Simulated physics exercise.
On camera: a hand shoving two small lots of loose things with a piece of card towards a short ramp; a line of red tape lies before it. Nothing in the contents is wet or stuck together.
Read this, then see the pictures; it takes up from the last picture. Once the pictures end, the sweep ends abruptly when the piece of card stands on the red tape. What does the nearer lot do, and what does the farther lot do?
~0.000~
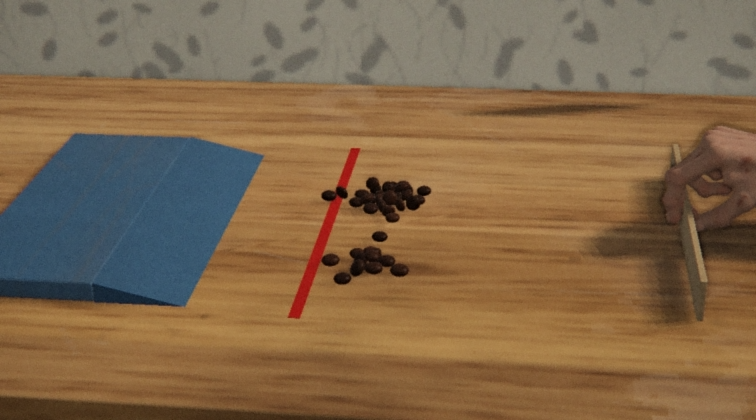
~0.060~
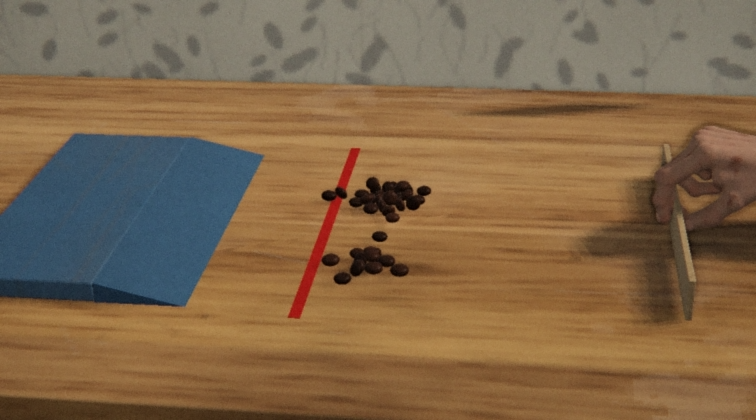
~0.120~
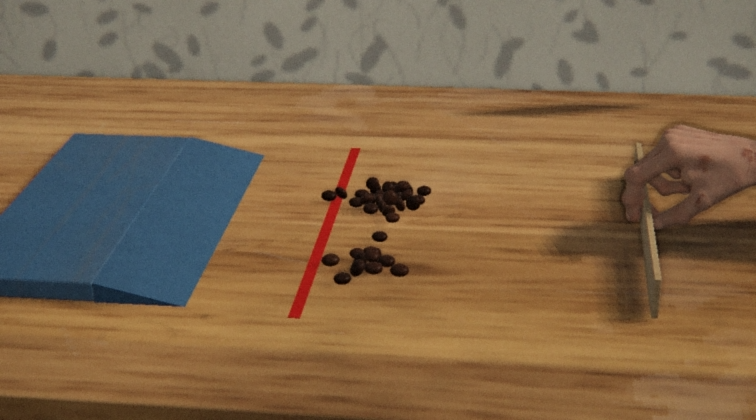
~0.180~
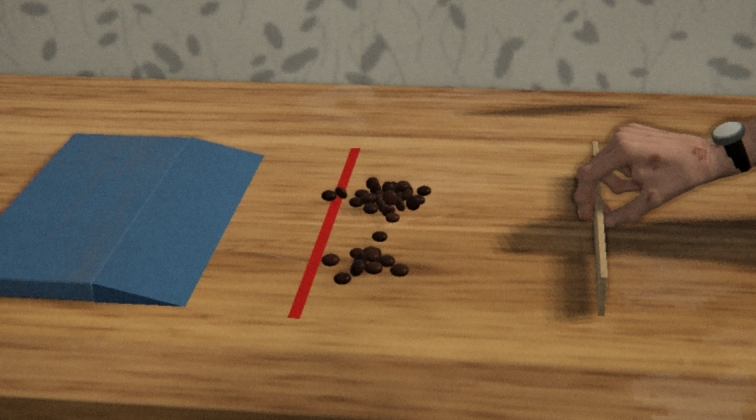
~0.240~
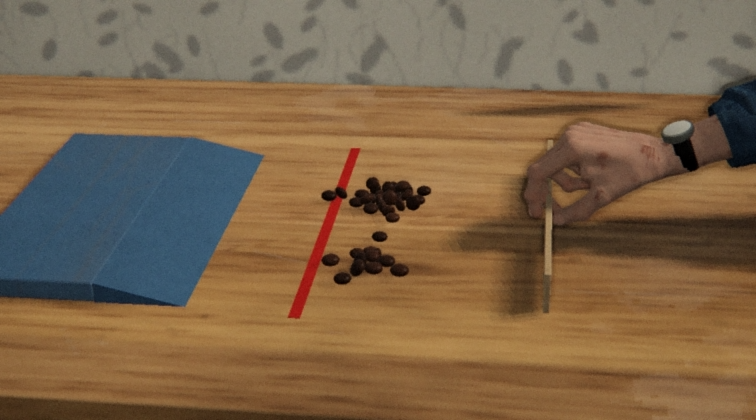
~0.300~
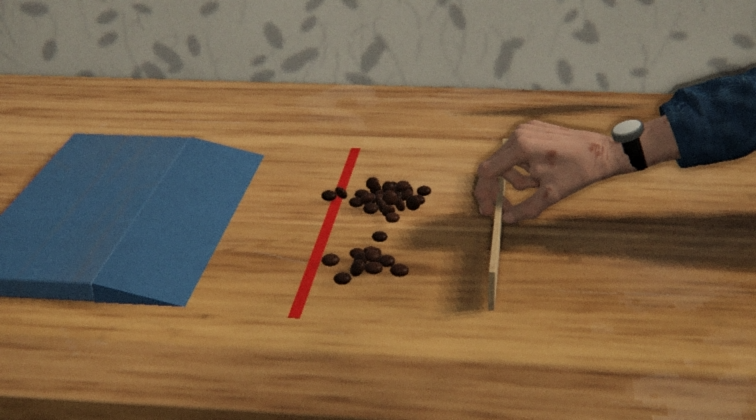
The nearer lot? It stays below the top. The farther lot? It stays below the top.
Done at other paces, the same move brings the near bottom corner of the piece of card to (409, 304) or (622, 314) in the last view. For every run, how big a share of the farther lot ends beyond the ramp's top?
It comes out at around 0 per cent for the first one and around 0 per cent for the other.
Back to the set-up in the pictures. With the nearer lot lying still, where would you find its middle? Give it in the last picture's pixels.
Close to (236, 253) in pixels.
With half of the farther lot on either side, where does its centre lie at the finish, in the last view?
Looks to me like it ends up close to (257, 195).
By 0.42 s, piece of card still moving, near (398, 194); nearer lot every one short of the ramp; farther lot every one short of the ramp.
By 0.57 s, piece of card stopped at the red tape; nearer lot every one short of the ramp; farther lot every one short of the ramp.
By 0.85 s, piece of card stopped at the red tape; nearer lot every one short of the ramp; farther lot about a tenth on the ramp, almost all short of the ramp.
When it is over (1.3 s), piece of card stopped at the red tape; nearer lot not one past the top, every one short of the ramp; farther lot not one past the top, about a tenth on the ramp, almost all short of the ramp.
